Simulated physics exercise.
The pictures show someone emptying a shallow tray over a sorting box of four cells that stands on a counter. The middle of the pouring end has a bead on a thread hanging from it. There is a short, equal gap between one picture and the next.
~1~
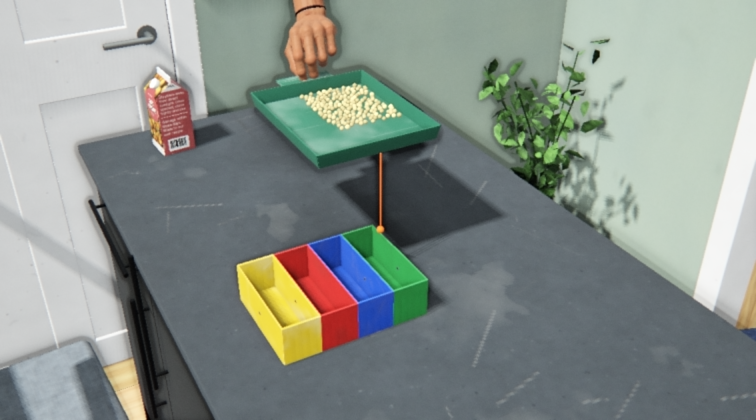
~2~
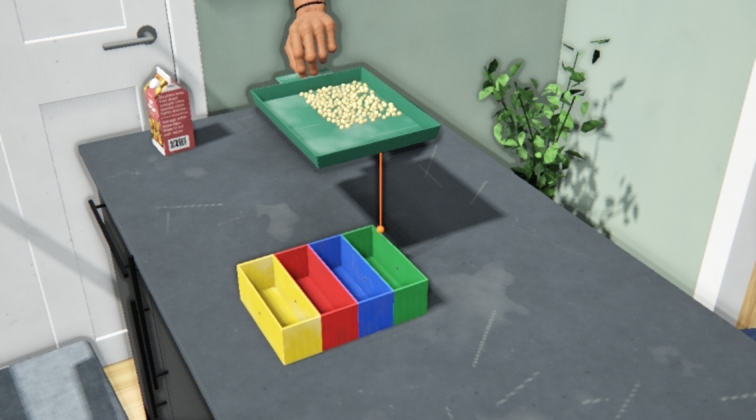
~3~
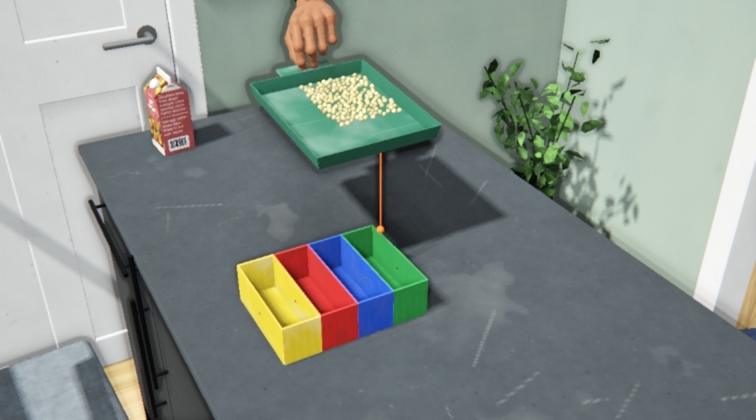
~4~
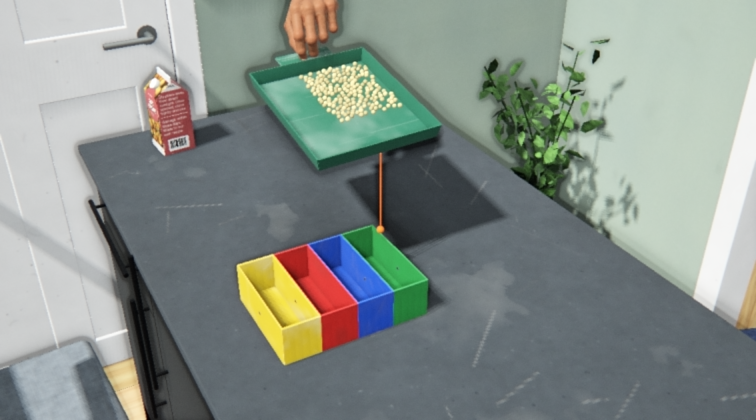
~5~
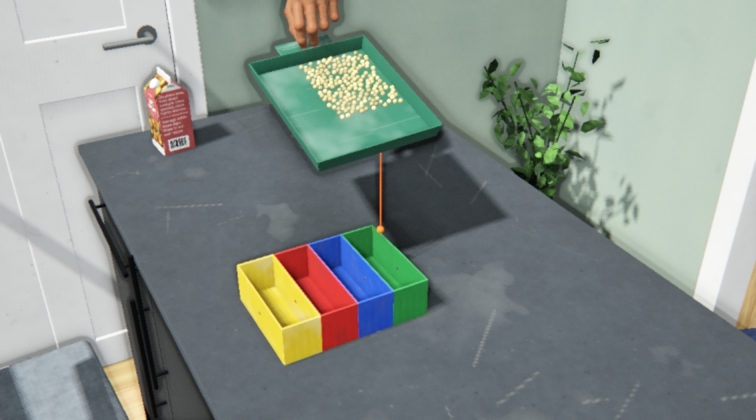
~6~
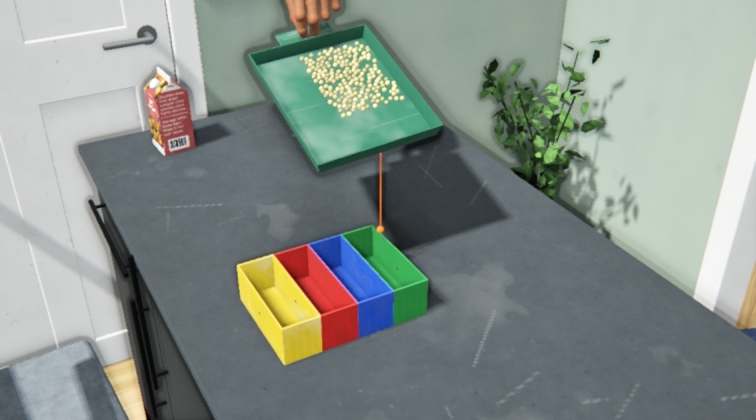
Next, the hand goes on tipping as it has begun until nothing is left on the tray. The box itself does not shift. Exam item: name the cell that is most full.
Answer: Blue.
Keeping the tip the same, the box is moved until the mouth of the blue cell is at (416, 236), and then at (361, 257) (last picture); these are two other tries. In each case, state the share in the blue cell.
Trial 1 around 0 percent, trial 2 around 40 percent.
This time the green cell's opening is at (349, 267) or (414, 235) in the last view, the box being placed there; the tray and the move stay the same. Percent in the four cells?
First about 60, then 90 per cent.
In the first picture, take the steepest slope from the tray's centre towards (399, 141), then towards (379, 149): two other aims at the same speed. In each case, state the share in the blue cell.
Shares, approx.: 0 %, then 0 %.
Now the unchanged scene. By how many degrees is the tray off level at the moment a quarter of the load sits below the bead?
It sits at roughly 95°.
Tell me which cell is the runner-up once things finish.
Number two is that green cell.
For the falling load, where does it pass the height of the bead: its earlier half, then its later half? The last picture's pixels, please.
The leading part at (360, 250), the rest of it at (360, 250).
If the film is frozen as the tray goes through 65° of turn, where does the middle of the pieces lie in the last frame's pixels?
I'd put the middle close to (366, 157).
Soon, tray tipped steeply; most on the tray; a stray few in the blue cell; a stray few in the green cell; about a quarter falling or outside the box.
A while on, tray tipped past a quarter turn; about half on the tray; about a quarter in the blue cell; a small part in the green cell; a small part in the red cell; a stray few in the yellow cell; about a quarter falling or outside the box.
Towards the end, tray tipped past a quarter turn; about half in the blue cell; about a third in the green cell; a small part in the red cell; a stray few in the yellow cell; a small part falling or outside the box.
Finally, tray tipped past a quarter turn; about half in the blue cell; about a third in the green cell; a small part in the red cell; a stray few in the yellow cell; a small part outside the box.
